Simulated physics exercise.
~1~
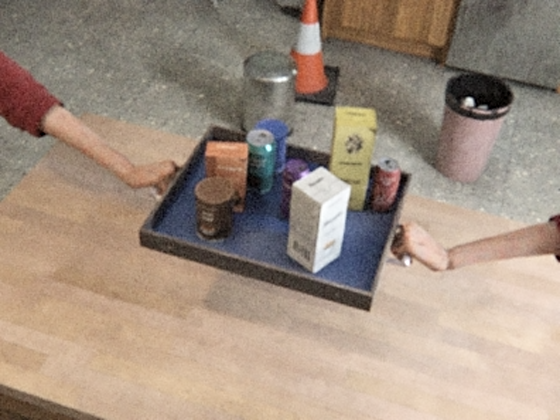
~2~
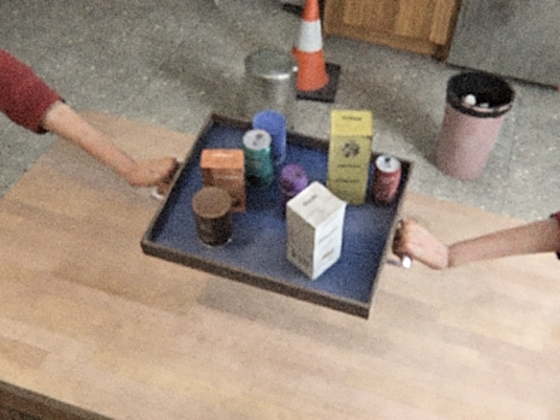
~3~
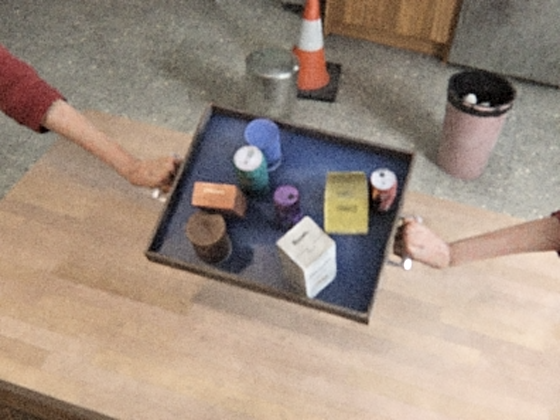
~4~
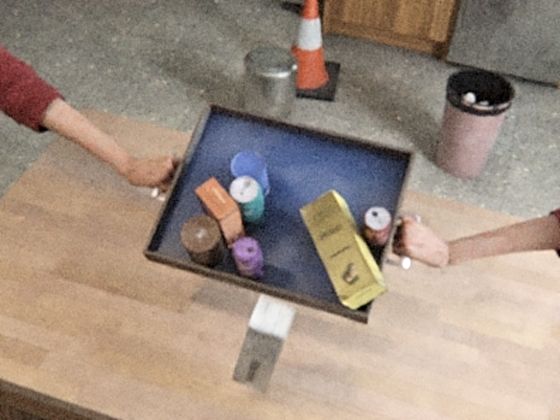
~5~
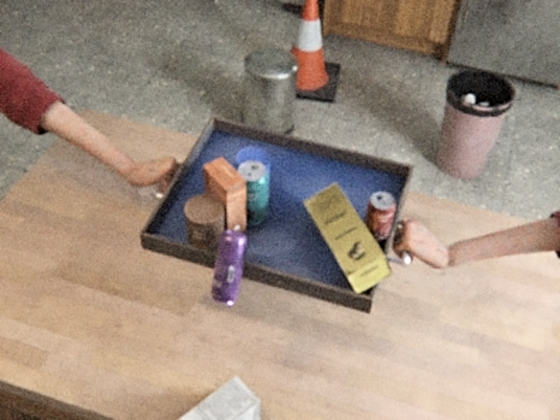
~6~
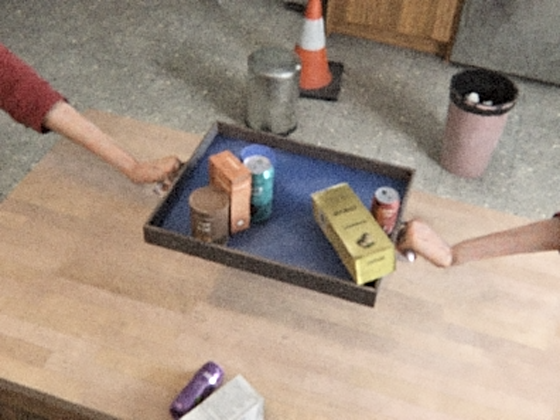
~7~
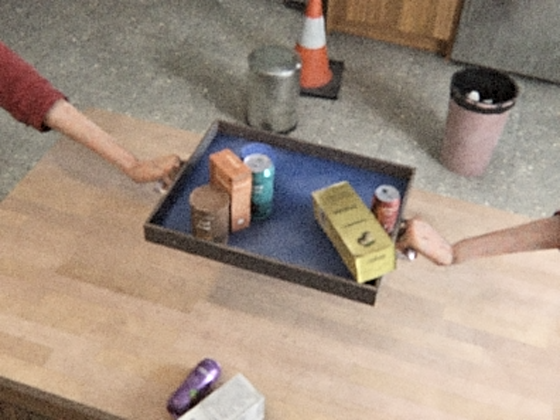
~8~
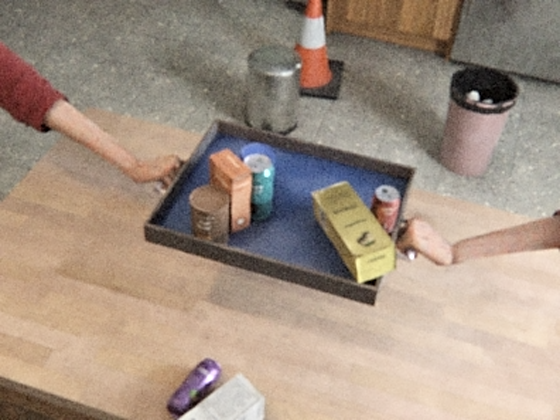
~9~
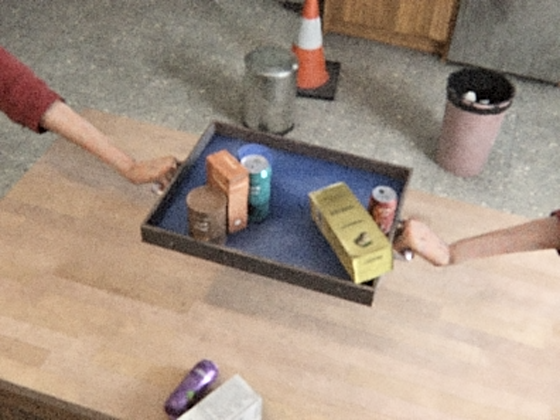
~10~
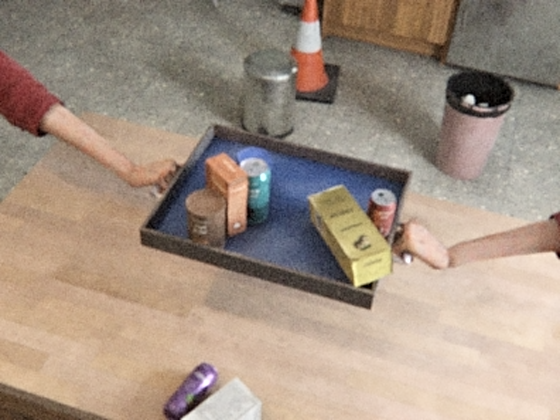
A tray held by two hands dipped at its near edge, and the yellow carton toppled while the white carton, then the purple can, slid off onto the table; the hands levelled it, leaving the other items upright on board.
